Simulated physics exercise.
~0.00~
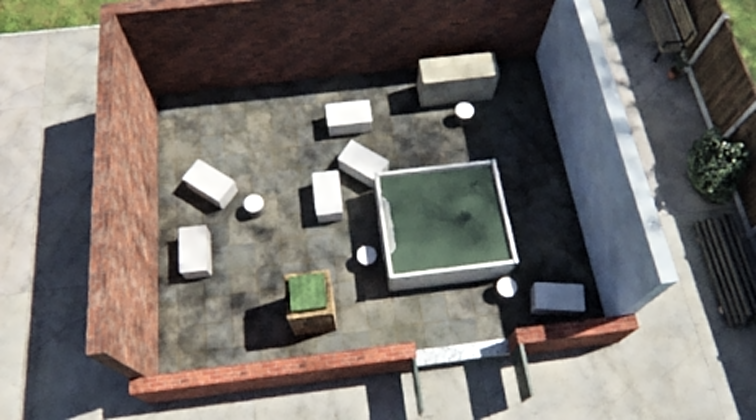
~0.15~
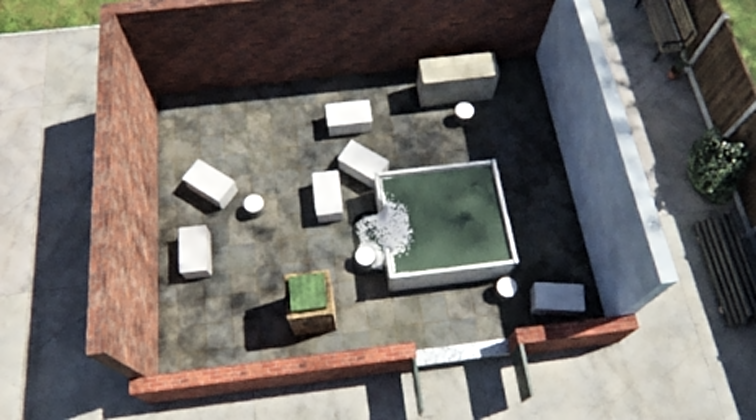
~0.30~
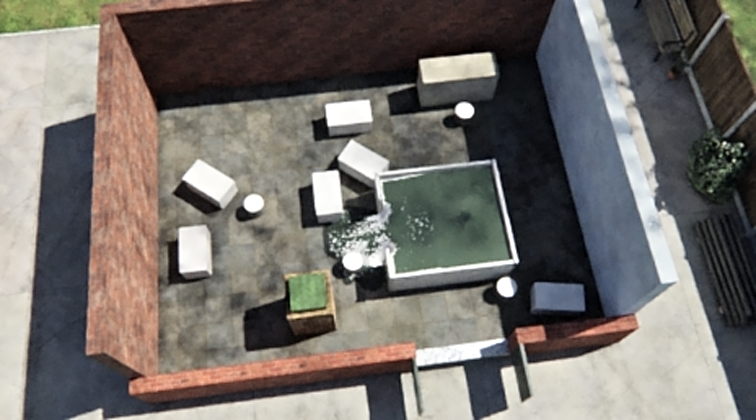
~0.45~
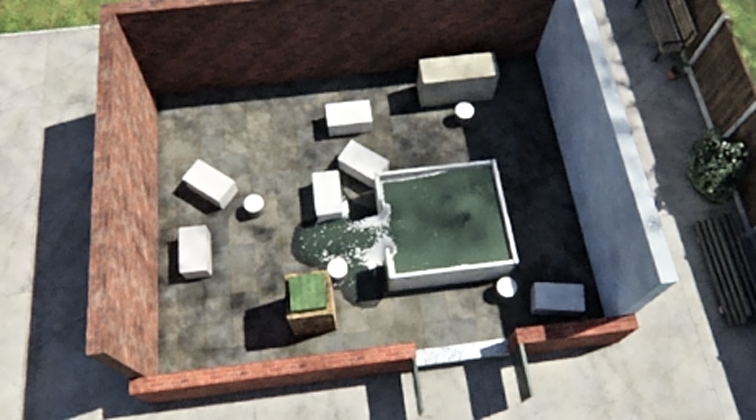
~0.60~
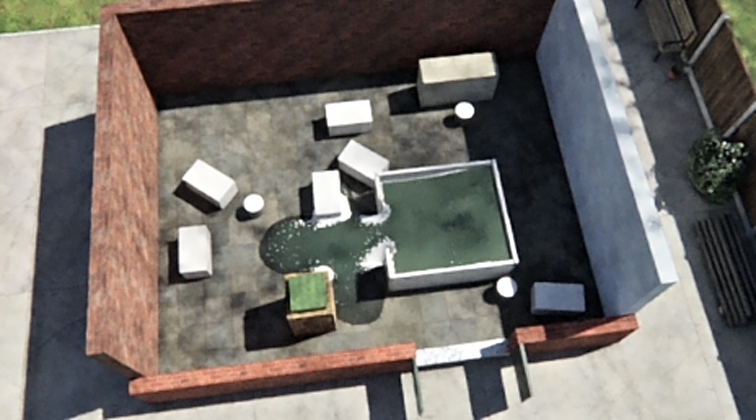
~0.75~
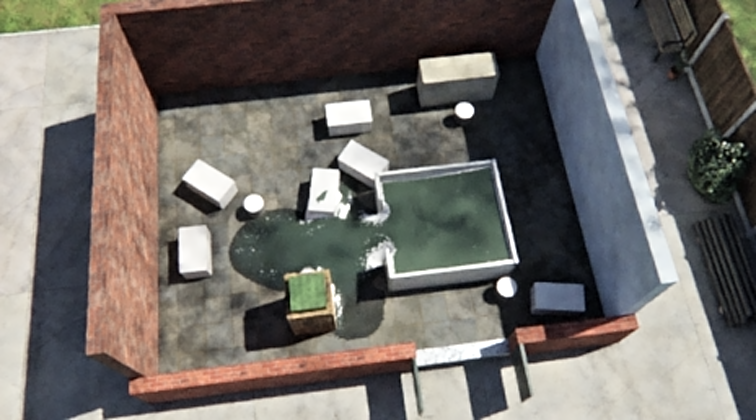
In a brick-walled yard seen from above, water bursts from the left side of a square tank and spreads across the paving, carrying a white pail toward a green-topped box until it disappears, while a pale block shifts slightly.
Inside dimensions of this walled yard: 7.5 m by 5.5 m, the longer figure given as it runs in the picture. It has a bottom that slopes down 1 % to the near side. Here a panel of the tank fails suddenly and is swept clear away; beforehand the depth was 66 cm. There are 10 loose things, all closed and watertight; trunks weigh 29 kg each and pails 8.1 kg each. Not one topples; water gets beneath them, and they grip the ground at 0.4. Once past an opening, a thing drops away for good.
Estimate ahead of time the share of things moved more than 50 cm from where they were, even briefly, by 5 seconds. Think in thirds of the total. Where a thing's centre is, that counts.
My answer: One to two thirds of the total.
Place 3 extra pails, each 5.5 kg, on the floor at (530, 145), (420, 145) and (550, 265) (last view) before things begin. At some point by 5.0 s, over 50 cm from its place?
Order as listed: Inside half a metre / inside half a metre / inside half a metre.
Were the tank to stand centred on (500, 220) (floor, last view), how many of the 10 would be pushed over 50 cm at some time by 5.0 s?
The answer would then be 4.
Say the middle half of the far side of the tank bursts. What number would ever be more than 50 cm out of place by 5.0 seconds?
So the tally would be 3.
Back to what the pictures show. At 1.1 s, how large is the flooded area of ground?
Near 10.5 m2 in all.
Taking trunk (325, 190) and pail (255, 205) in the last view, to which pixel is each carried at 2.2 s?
About (273, 137) for the first and (218, 202) for the second.
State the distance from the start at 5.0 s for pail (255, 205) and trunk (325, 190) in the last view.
Shifts in order: 200 cm; 150 cm.
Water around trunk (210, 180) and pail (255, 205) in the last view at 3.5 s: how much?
Some 12 cm at the first, some 14 cm at the second.
After 1.1 s 1 of 10 are over 50 cm from their spots; 0 afloat.
After 2.2 s 3 of 10 are over 50 cm from their spots; 2 afloat.
After 3.5 s 4 of 10 are over 50 cm from their spots; 3 afloat.
After 5.0 s 4 of 10 are over 50 cm from their spots, and 4 have been at some point; 3 afloat.
